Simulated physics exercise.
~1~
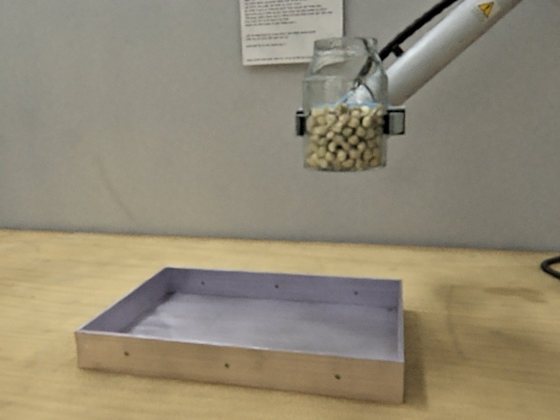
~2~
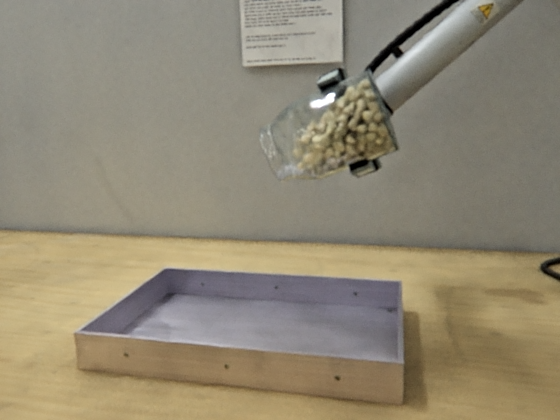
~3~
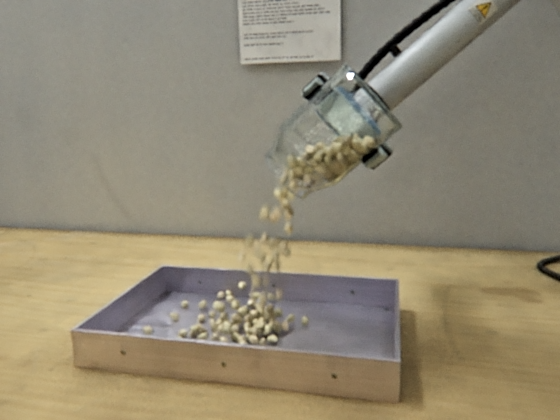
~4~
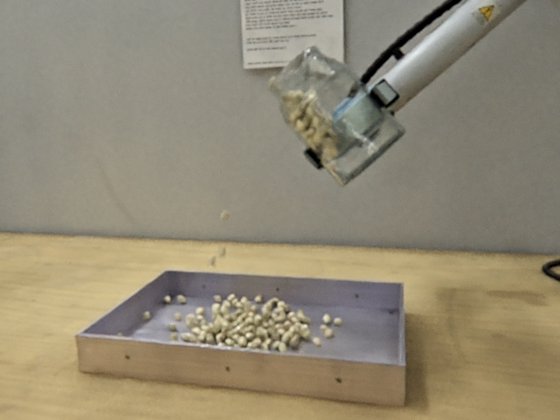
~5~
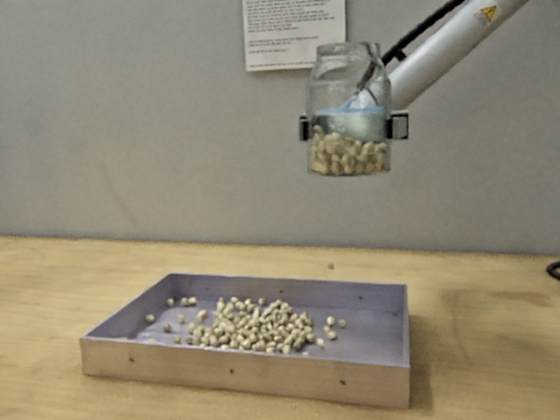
On a light wooden table against a plain grey wall, a shallow tray with a purplish inside sits below a clear jar of pale dried beans held upright by a robotic arm. The arm tips the jar to the left until it lies on its side, the beans sliding toward its mouth. It tilts further, mouth downward, and beans stream into the tray and scatter. The arm then swings the jar back up as the last few drop. Finally the jar is upright, still partly filled, with a larger share spread across the tray.
